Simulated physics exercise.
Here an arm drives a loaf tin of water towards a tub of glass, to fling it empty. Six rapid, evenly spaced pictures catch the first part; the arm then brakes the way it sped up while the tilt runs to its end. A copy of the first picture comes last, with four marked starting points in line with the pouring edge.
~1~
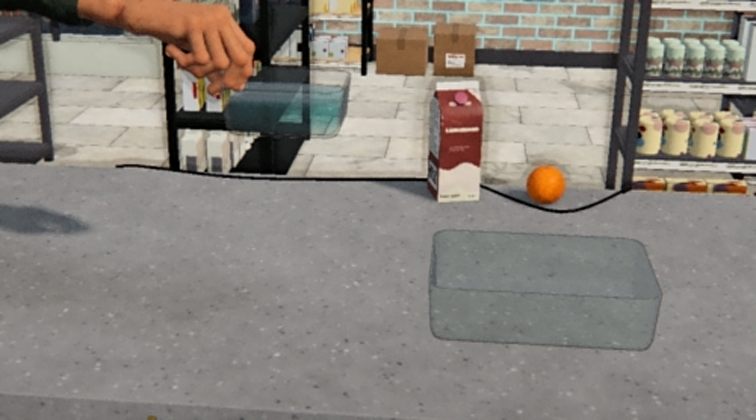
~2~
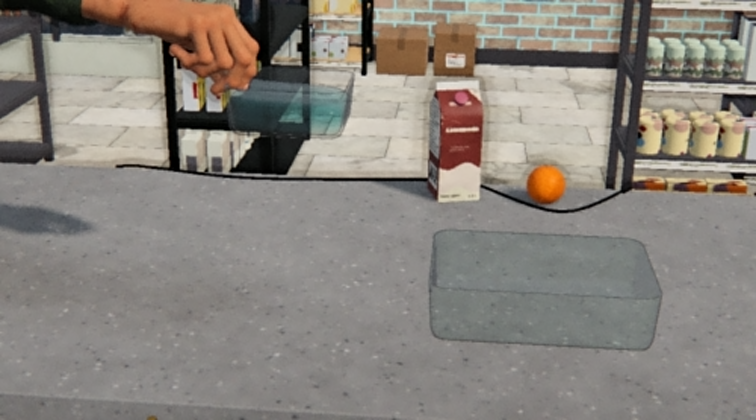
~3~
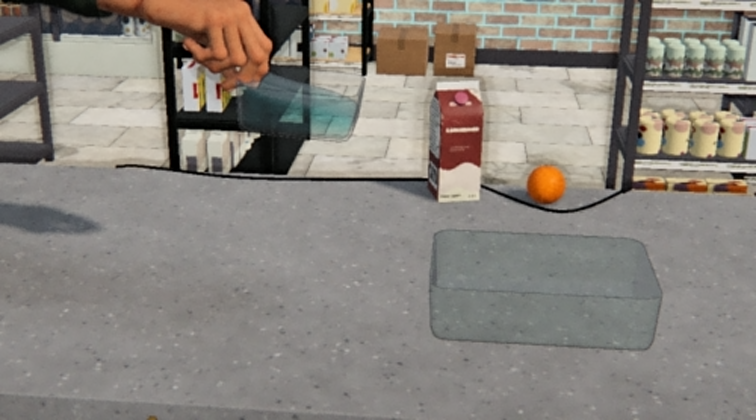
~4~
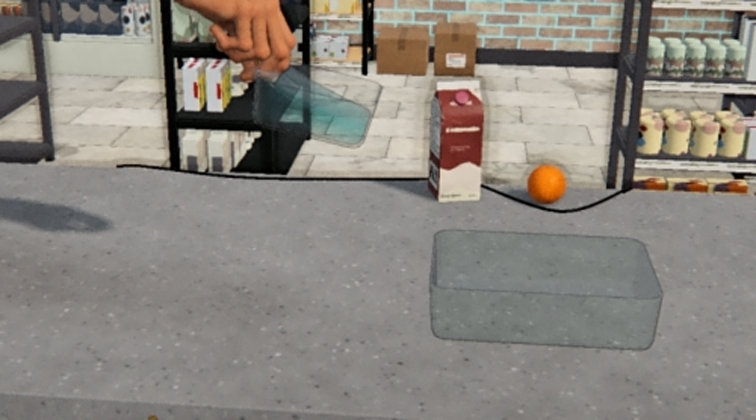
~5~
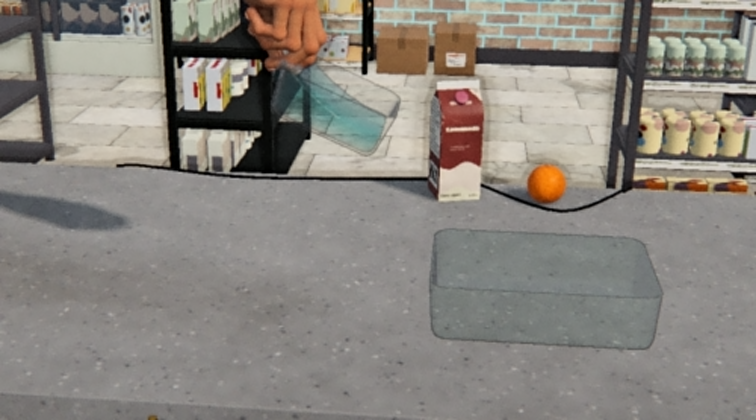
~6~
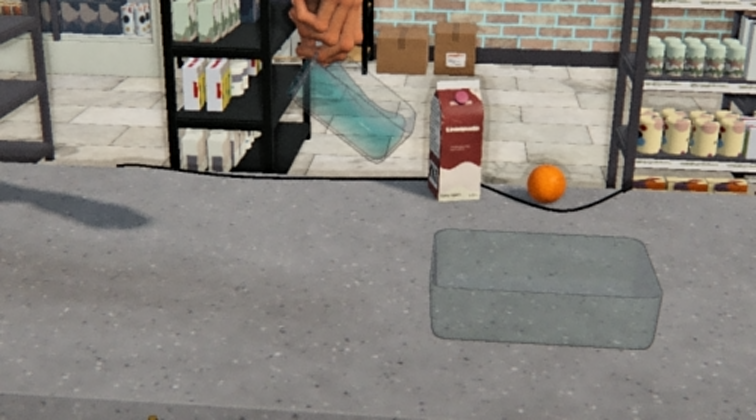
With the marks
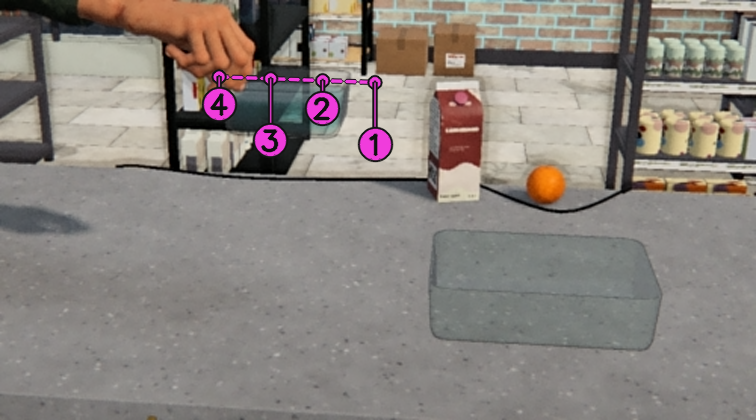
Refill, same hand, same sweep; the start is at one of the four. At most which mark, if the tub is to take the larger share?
3.
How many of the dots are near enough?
Three of them.
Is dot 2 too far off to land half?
No.
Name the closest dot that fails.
4.
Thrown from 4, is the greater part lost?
Yes.
On the marked copy, 1 at (375, 82); 2 at (322, 80); 3 at (270, 78); 4 at (219, 76).
With 1, about 80 % lands in the tub, 5 % falls short and 15 % goes beside or beyond.
With 2, about 71 % lands in the tub, 18 % falls short and 11 % goes beside or beyond.
With 3, about 63 % lands in the tub, 29 % falls short and 8 % goes beside or beyond.
With 4, about 31 % lands in the tub, 62 % falls short and 7 % goes beside or beyond.
